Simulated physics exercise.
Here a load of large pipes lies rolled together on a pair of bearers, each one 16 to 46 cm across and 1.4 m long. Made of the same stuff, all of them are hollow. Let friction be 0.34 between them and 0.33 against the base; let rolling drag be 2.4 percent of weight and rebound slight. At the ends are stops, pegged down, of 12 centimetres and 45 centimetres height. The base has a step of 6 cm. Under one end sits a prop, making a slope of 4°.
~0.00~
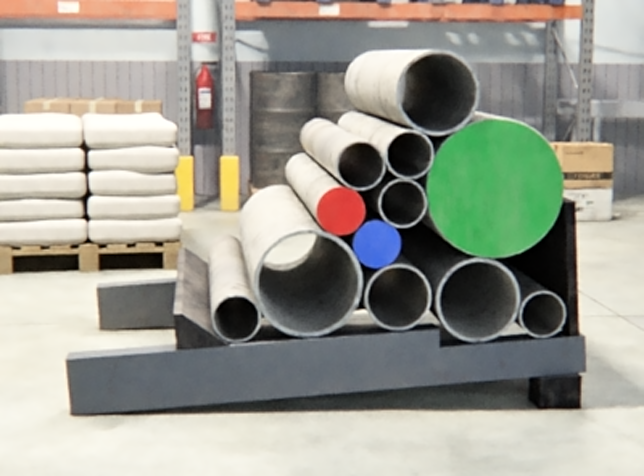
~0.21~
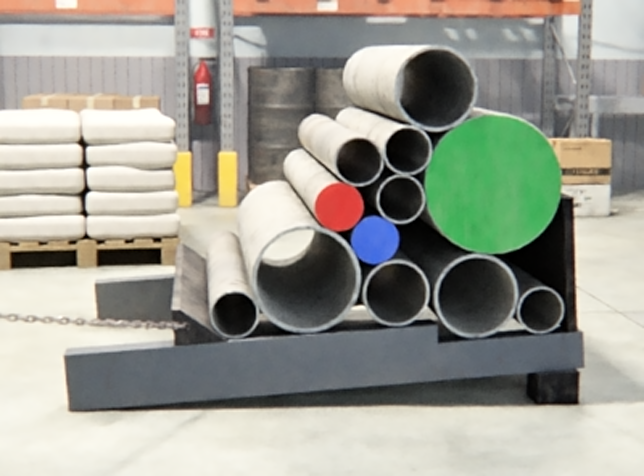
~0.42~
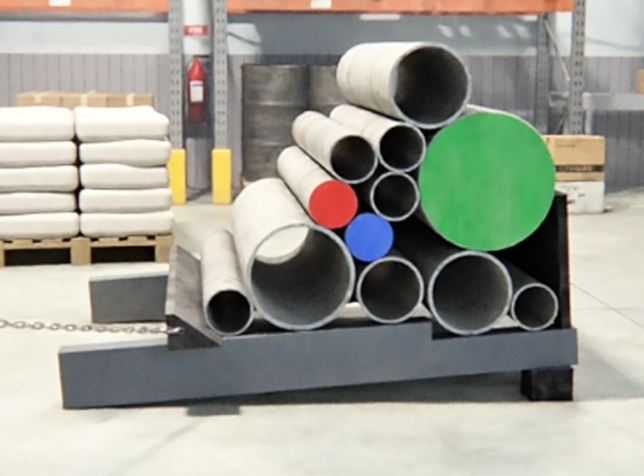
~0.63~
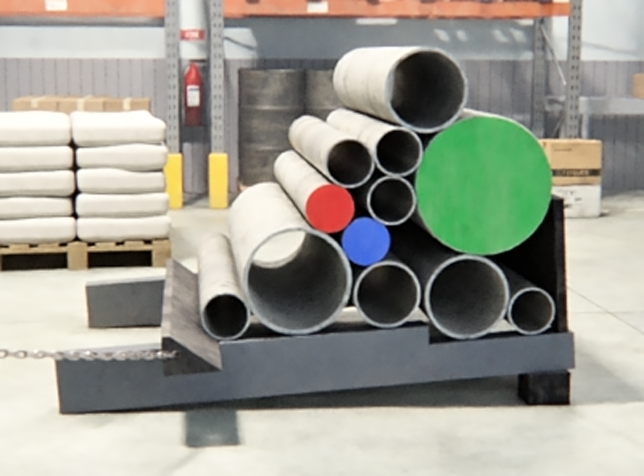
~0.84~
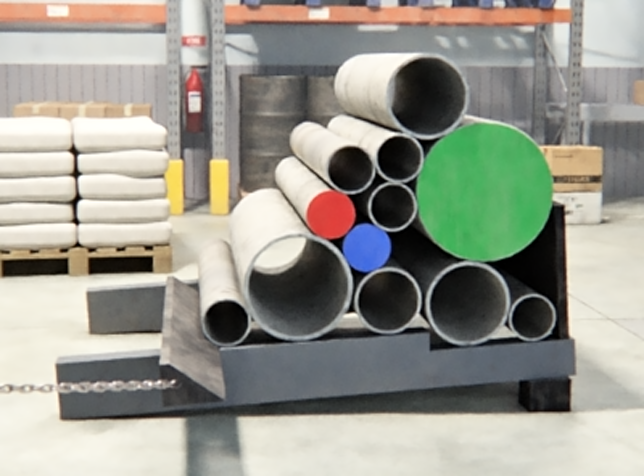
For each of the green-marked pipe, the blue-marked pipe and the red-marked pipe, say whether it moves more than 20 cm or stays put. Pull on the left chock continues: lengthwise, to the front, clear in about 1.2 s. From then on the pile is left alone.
Green-marked pipe: Stays put, blue-marked pipe: Moves, red-marked pipe: Moves.
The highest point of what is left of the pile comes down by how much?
Roughly 20 cm.
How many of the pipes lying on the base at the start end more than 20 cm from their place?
I count 3 in total.
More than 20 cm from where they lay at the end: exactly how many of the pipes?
9.
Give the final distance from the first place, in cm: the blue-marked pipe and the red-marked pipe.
Blue-marked pipe: 150, red-marked pipe: 175.
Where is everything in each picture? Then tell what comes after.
In the first frame, 12 pipes, 5 on the base, highest (438, 93); green (496, 189), blue (377, 244), red (341, 211); left chock (12 cm) (179, 314); right end board (45 cm) (572, 256); right end propped up.
In the second frame, the left chock has not moved yet, at (177, 310); the rest still.
In the third frame, the left chock is 10 cm out, at (171, 314); the rest still.
In the fourth frame, the left chock is 36 cm out, at (167, 336); the rest still; bottom ones (226, 316) (297, 281) (387, 295) (467, 297) (532, 311).
In the fifth frame, the left chock is 63 cm out, at (166, 364); the rest still; green (485, 192), blue (367, 248), red (331, 214).
By 2.09 s, 3 now displaced over 20 cm; green in place; blue 17 cm left and 6 cm down; red 19 cm left.
By 3.04 s, 9 now displaced over 20 cm; 2 off the left end of the bearers; green in place; blue 59 cm left and 25 cm down; red 63 cm left and 37 cm down.
By 5.40 s, 9 now displaced over 20 cm; 7 off the left end of the bearers; green in place; blue 1.3 m left and 47 cm down; red 1.5 m left and 57 cm down.
At rest by 9.1 s, 9 moved over 20 cm; 9 off the left end of the bearers; green in place; blue 1.5 m left and 47 cm down; red 1.8 m left and 57 cm down; top of the pile 95 cm high, from 1.2 m.
